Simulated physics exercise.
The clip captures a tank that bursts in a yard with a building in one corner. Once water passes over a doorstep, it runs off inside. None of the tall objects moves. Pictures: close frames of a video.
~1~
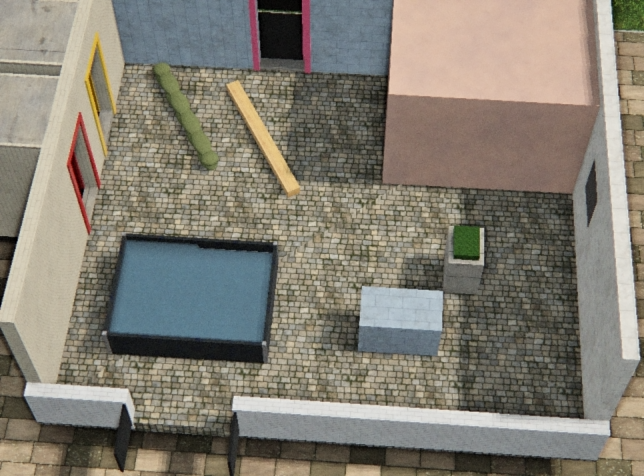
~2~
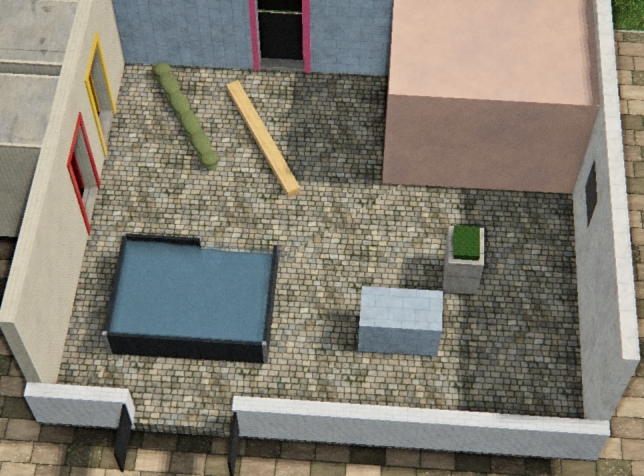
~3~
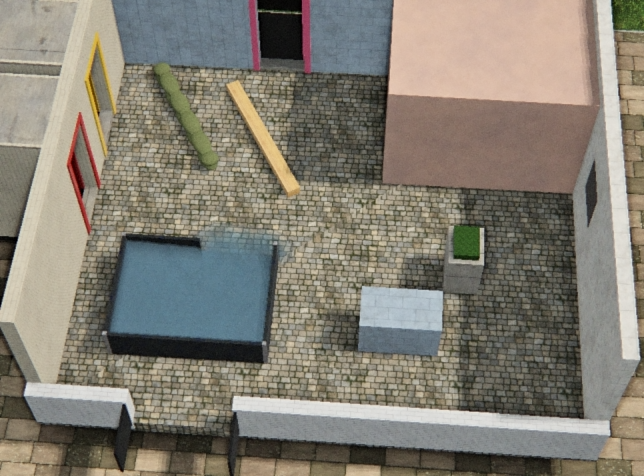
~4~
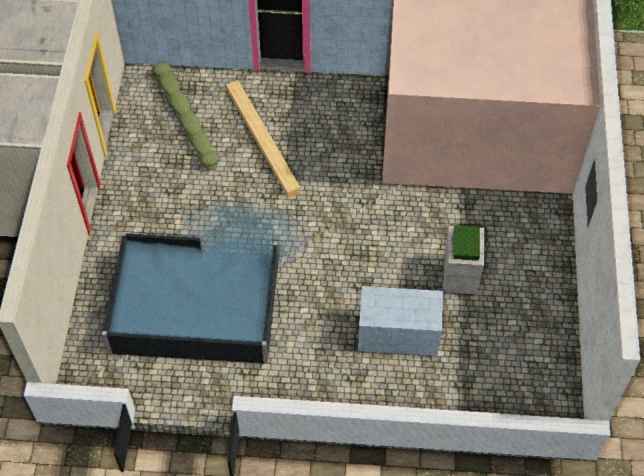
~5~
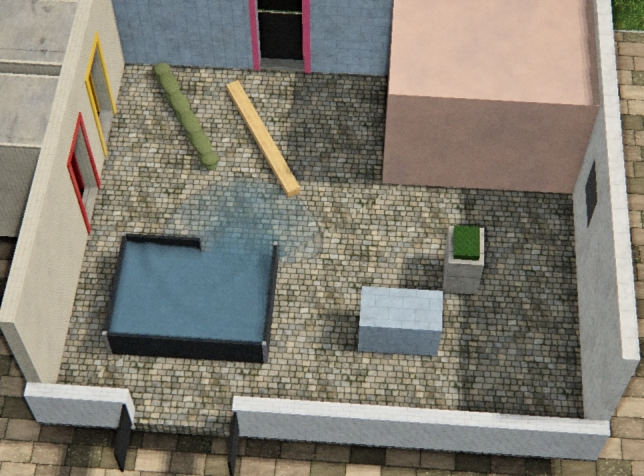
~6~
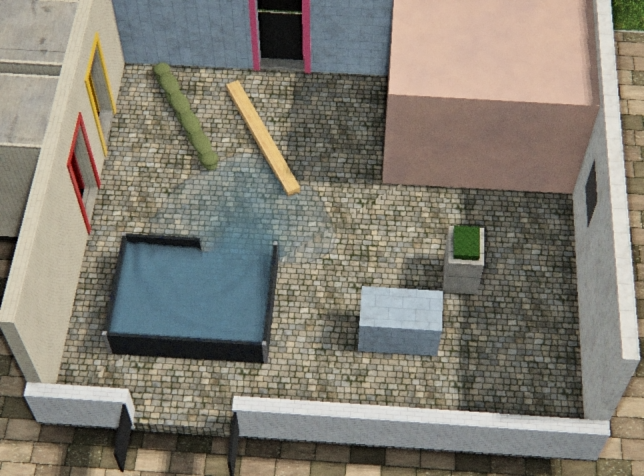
In a walled cobbled yard with a pinkish block in one corner, a dark-rimmed tank of blue water sits whole and still. A gap opens in its far side, and water pours out through it, spreading in a thin, widening sheet over the cobbles toward the green roll and wooden beam.
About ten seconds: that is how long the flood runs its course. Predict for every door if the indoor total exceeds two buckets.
In the end the yellow door never exceeds two buckets; the pink door exceeds two buckets; the red door exceeds two buckets.
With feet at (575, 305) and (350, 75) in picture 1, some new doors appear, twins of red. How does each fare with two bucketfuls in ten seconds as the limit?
Well, the first one doesn't reach it and the other one overshoots.
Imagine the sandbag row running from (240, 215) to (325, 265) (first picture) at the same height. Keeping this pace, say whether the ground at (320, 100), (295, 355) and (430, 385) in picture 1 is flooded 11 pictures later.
First spot stays unwetted, second gets soaked, third stays unwetted.
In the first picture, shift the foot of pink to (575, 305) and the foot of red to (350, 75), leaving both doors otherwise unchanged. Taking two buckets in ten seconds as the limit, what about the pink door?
Result - pink does not reach it.
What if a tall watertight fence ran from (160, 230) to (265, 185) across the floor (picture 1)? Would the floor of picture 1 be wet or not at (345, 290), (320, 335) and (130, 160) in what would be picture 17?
Taking them in order, I'd say parched, parched and parched.
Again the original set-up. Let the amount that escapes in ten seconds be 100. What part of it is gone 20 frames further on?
That comes to 0 per cent, as I work it out.
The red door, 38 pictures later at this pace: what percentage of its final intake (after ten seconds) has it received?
Some 0 in a hundred.
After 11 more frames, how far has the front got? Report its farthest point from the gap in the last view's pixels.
My pick would be pixel (125, 65).
A moment on, water covers 20 % of the floor; the yellow door not reached, the pink door not reached, the red door not reached.
Next, water covers 30 % of the floor; the yellow door wet at the sill, nothing in, the pink door not reached, the red door not reached.
Then, water covers 40 % of the floor; the yellow door wet at the sill, nothing in, the pink door wet at the sill, nothing in, the red door wet at the sill, nothing in.
Later, water covers 55 % of the floor; the yellow door under two buckets in, the pink door over two buckets in, the red door wet at the sill, nothing in.
In the end, water covers 85 % of the floor; the yellow door under two buckets in, the pink door over two buckets in, the red door far over two buckets in.
